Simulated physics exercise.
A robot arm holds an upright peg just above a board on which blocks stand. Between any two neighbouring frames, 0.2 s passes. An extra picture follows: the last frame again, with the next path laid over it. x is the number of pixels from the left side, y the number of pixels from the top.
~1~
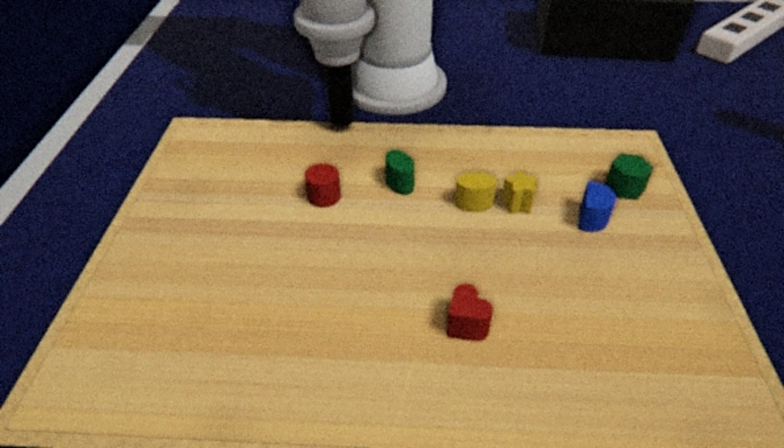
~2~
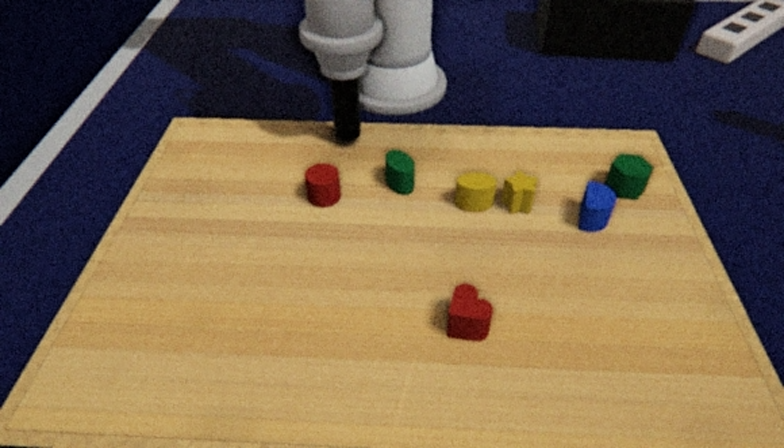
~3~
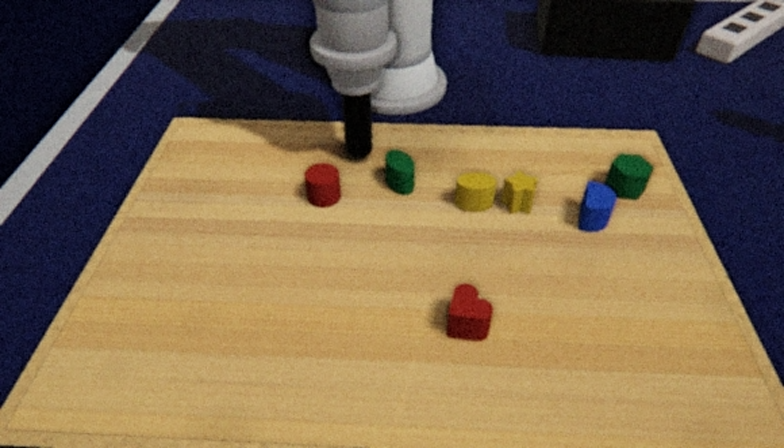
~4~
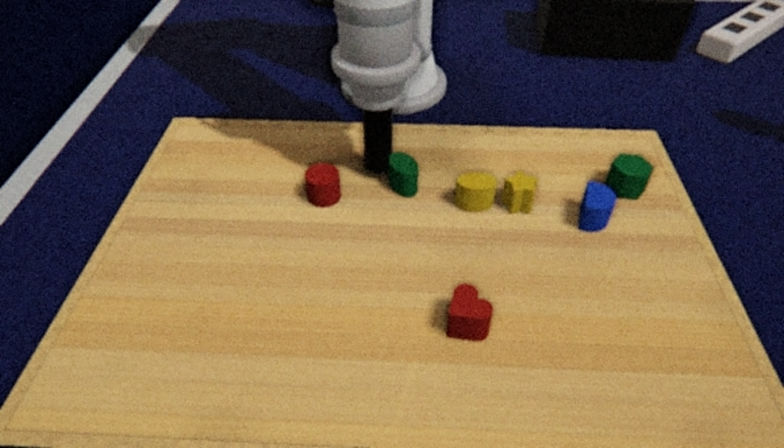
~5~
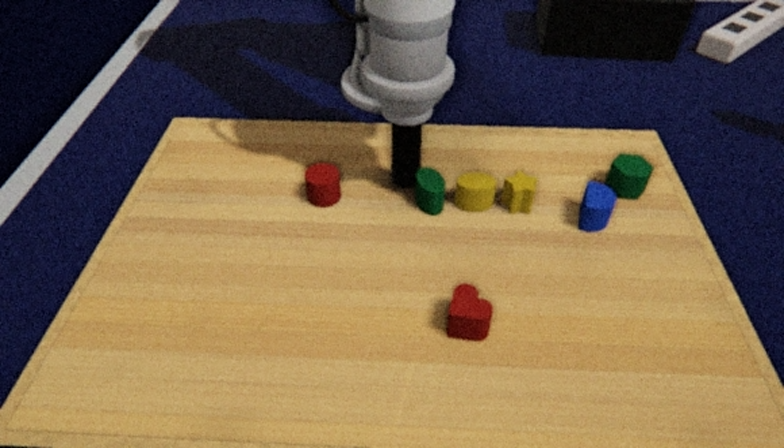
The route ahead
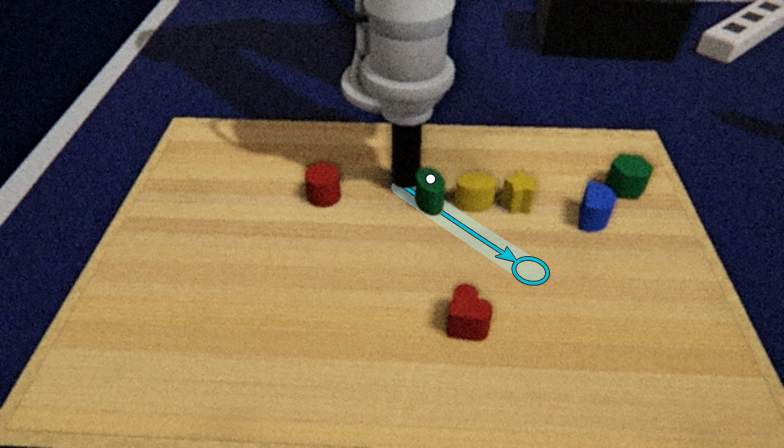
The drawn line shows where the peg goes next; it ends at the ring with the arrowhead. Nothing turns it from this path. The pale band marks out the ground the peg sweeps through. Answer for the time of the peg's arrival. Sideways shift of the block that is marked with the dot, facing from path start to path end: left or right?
It will end up to the right.
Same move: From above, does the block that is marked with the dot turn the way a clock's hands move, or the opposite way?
Seen from overhead, it turns clockwise.
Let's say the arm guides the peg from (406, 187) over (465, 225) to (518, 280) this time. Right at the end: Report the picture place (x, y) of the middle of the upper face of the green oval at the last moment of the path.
Expect it around (485, 254).
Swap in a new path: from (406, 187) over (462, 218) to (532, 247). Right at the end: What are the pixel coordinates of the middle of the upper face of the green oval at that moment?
It will end up at (489, 228).
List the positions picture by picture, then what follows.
The first picture shows peg's lower end at (342, 120); green oval at (400, 160); yellow oval at (477, 180).
The second picture shows peg at (348, 135); blocks still.
The third picture shows peg at (359, 150); blocks still.
The fourth picture shows peg at (379, 166); green oval at (404, 162).
The fifth picture shows peg at (406, 180); green oval at (431, 179); yellow oval at (477, 180).
Drawn move, straight from (406, 187) to (531, 271); the dot is on the green oval.
What follows on the original path. One third of the way, peg at (444, 206); green oval at (467, 208), turned 20° clockwise.
Two thirds of the way, peg at (486, 234); green oval at (495, 240), turned 80° clockwise.
At the end, peg at (533, 263); green oval at (507, 257), turned 150° clockwise; yellow oval still.
